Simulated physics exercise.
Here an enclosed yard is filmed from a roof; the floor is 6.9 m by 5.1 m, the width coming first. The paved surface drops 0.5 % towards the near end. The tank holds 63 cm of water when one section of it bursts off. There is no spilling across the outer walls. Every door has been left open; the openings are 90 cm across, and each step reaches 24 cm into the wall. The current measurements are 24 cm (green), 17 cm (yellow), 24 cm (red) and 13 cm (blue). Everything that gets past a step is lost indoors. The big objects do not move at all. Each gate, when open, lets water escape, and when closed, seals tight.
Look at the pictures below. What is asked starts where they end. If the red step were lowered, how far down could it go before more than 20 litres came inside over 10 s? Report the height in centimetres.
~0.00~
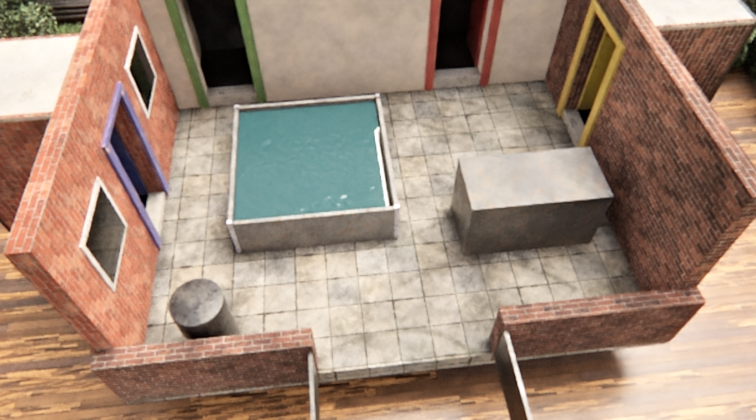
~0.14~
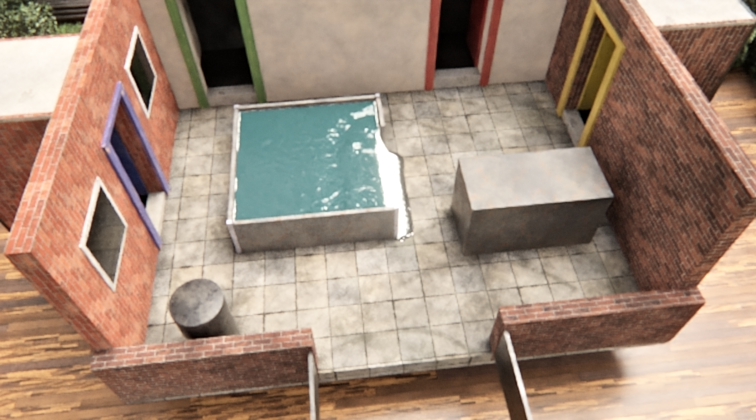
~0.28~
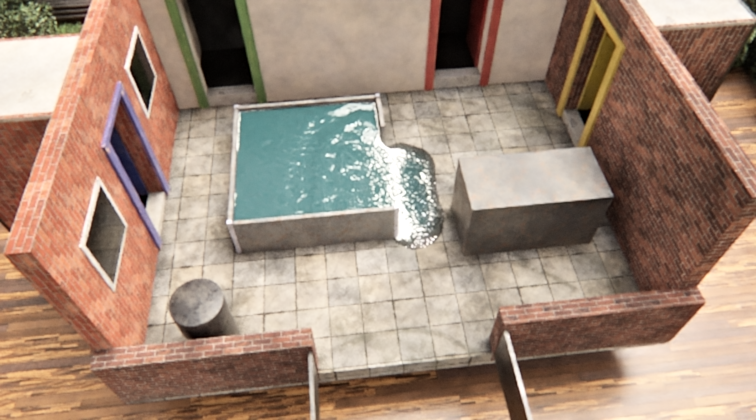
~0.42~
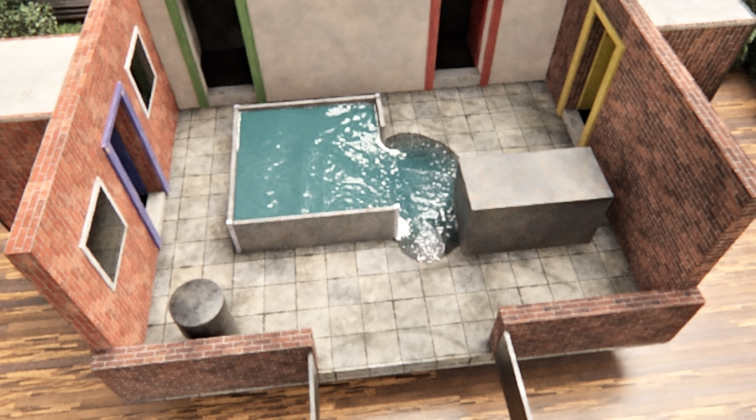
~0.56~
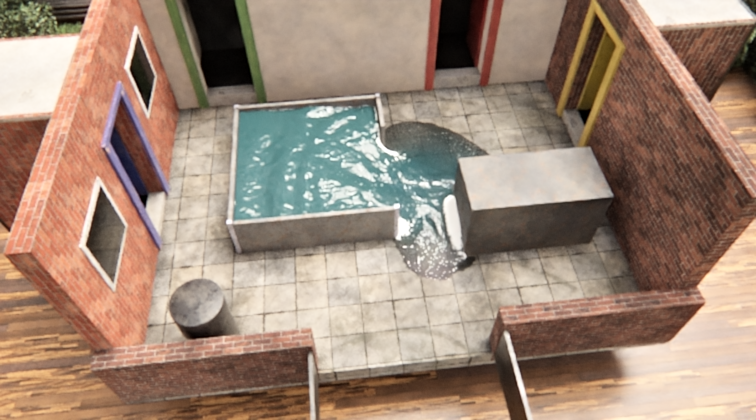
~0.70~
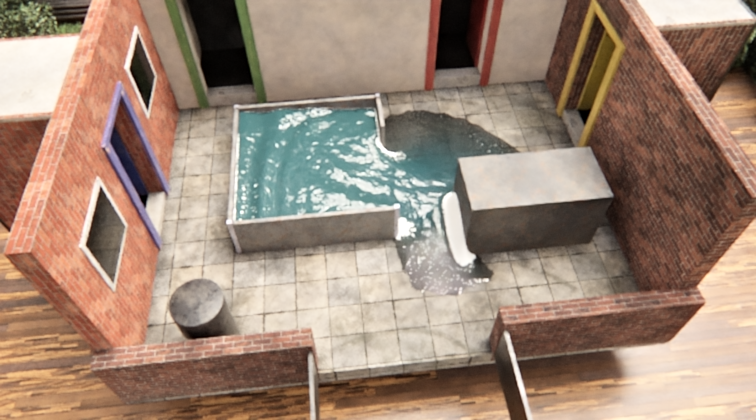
Down to about 10.5 cm.
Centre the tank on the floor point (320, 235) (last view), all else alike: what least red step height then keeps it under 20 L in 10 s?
19 cm or thereabouts.
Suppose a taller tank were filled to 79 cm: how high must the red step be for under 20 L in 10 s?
13.0 cm.
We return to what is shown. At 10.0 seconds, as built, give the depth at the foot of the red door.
About 9.0 centimetres.
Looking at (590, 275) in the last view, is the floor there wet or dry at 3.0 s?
At that moment it's submerged.
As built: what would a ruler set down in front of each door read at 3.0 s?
Depths in cm - green: 0, yellow: 29, red: 12, blue: 0.
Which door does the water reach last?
That would be the blue door.
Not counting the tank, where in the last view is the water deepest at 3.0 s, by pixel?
About (546, 87).
After 1.4 s water covers 35 % of the floor, deepest (46 cm) near (440, 212); 2 cm at the red door, 0 litres in over its 24 cm step.
After 3.0 s water covers 50 % of the floor, deepest (40 cm) near (546, 87); 12 cm at the red door, 0 litres in over its 24 cm step.
After 10.0 s water covers 95 % of the floor, deepest (15 cm) near (141, 375); 9 cm at the red door, 0 litres in over its 24 cm step.
At the red door as built, the water arrived by 1.4 s and peaked near 16 cm at 4.4 s.
Run again over the same 10 s with other heights there, 43 litres in over 8.5 cm, 9 litres over 12 cm. The limit of 20 litres is kept from about 10.5 cm up.
